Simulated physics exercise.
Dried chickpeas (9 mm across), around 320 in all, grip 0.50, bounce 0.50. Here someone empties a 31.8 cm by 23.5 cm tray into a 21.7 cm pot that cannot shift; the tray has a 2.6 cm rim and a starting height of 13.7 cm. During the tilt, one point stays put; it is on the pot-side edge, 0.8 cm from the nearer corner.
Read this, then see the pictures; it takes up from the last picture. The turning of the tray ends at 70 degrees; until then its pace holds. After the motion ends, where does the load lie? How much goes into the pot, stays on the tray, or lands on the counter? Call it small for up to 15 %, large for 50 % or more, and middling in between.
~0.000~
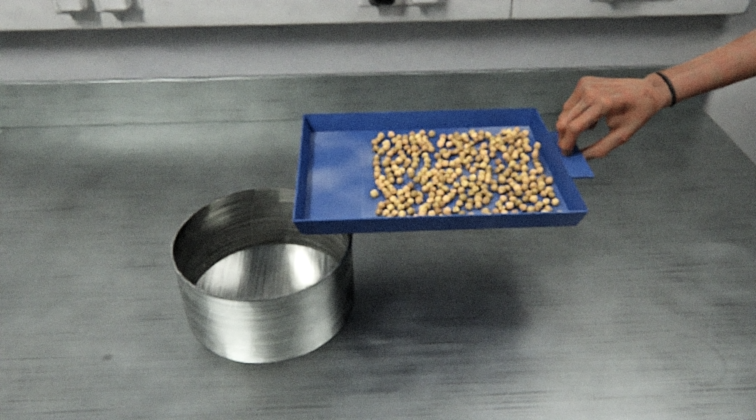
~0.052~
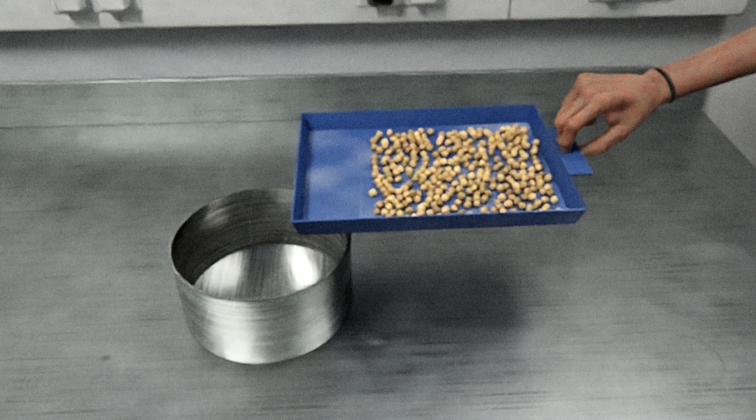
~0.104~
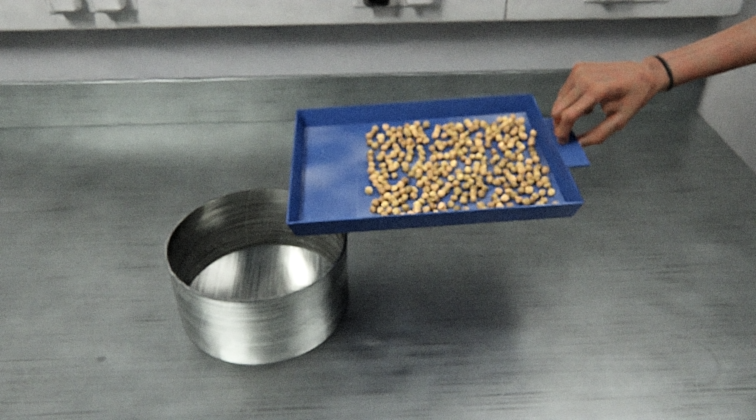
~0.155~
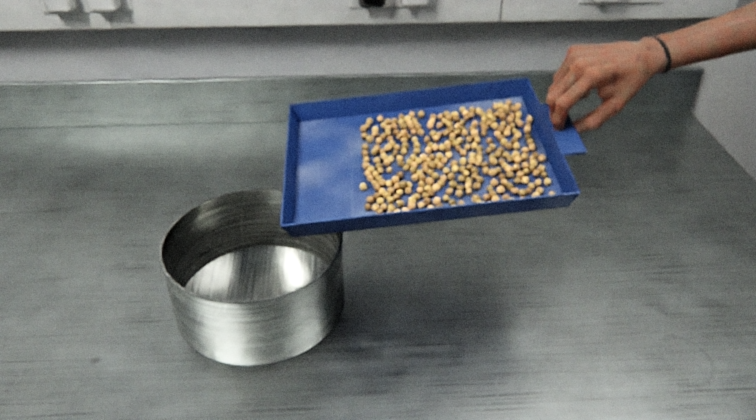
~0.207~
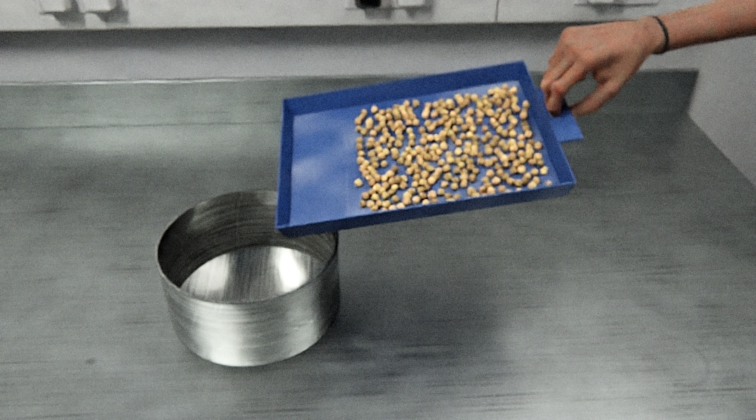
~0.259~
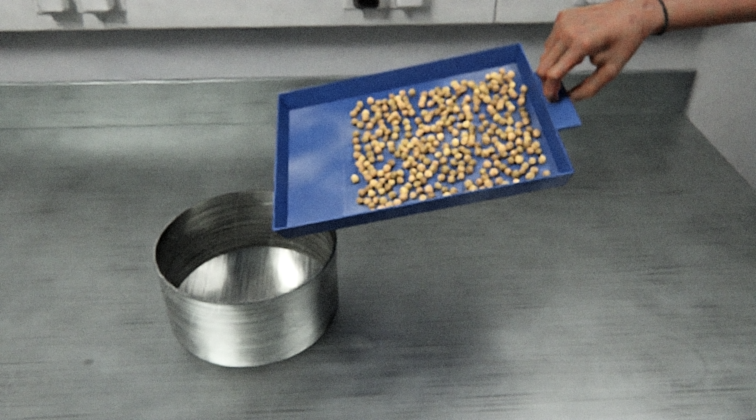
Pot - large, tray - middling, counter - small.
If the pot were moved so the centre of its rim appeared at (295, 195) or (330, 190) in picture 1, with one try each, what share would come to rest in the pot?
Some 0 and 0 per cent.
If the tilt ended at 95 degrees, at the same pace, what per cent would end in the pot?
Roughly 95 percent.
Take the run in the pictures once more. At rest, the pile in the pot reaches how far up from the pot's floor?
It stands at some 2.5 cm.
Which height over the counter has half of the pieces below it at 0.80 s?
About 20 centimetres.
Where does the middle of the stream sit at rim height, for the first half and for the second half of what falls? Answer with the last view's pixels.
Near (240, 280) at first, near (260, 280) afterwards.
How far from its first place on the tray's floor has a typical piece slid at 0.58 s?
It has moved some 7 cm from its start.
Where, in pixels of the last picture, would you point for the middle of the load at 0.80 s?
(298, 193), roughly.
After 0.58 s, tilt 42 degrees; the tray holds 100 %, the pot 0 %.
After 0.80 s, tilt 60 degrees; the tray holds 95 %, the pot 0 %.
Then, at 1.13 s, tilt 70 degrees; the tray holds 55 %, the pot 40 %.
At rest (2.4 s), pot 60 %, tray 35 %, counter 5 %.
